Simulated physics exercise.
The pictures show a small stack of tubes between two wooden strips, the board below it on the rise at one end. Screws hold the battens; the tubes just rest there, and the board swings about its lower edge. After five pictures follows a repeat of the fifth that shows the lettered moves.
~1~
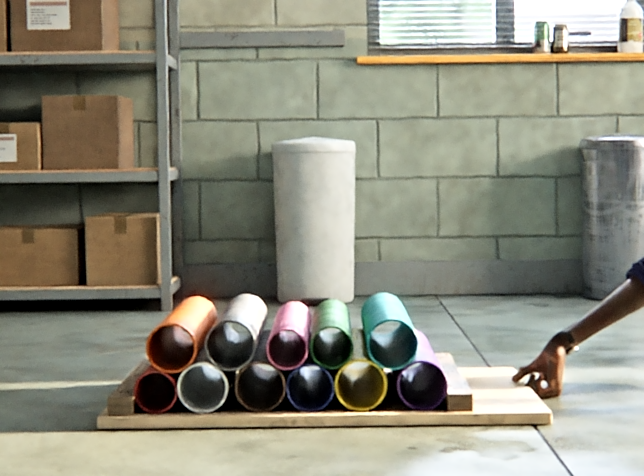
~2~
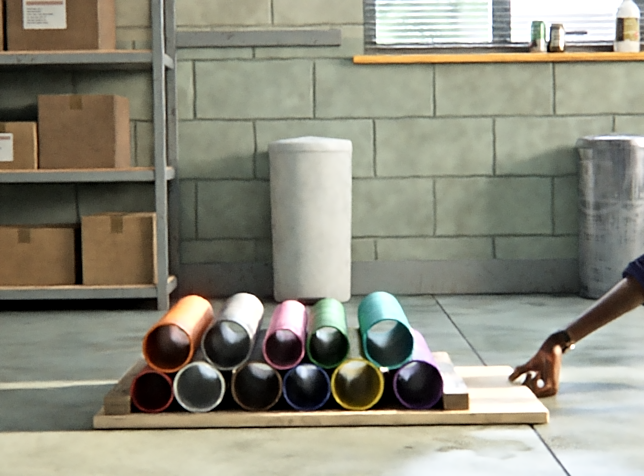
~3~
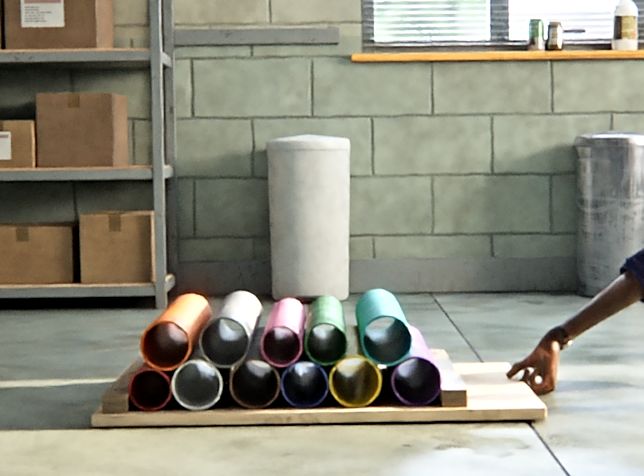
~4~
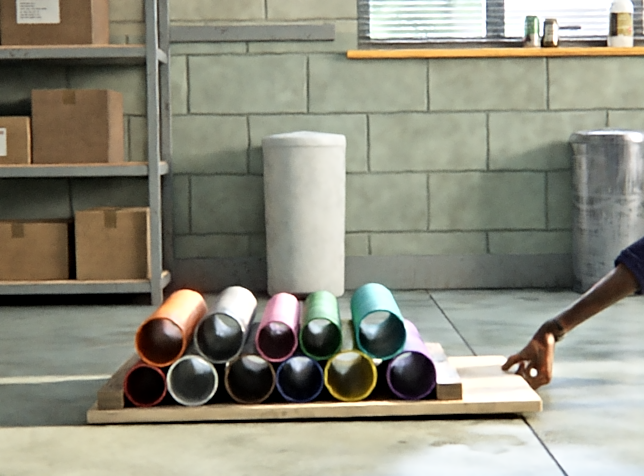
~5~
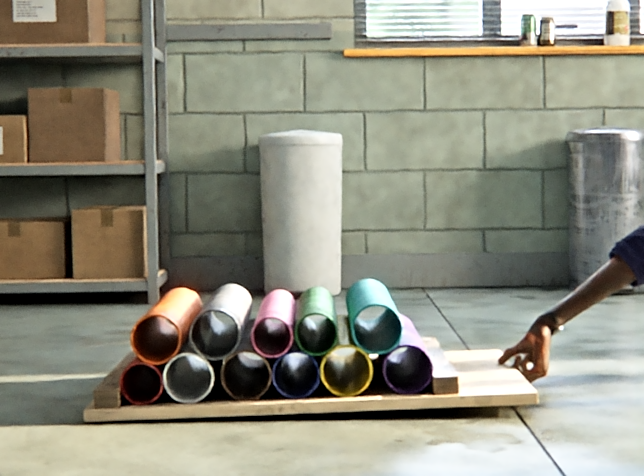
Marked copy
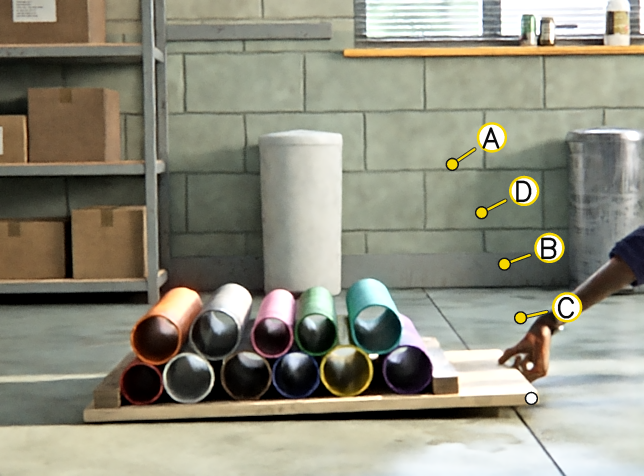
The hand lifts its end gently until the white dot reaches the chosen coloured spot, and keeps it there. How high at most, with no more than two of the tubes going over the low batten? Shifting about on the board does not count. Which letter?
Stop at D.
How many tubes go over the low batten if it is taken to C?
It comes to none.
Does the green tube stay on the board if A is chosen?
No, with A.
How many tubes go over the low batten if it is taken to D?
The count is one.
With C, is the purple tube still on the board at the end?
The purple tube: Yes.
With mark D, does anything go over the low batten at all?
Yes, at D.
On the marked copy, A at (452, 164); B at (505, 264); C at (521, 318); D at (482, 213); the white dot at (531, 398).
Following D. Soon after the start, board at 16°.
Later, board at 26°.
In the end, board at 26°, one over the low batten (orange).
As for the rest, A five over the low batten; B none over the low batten; C none over the low batten.
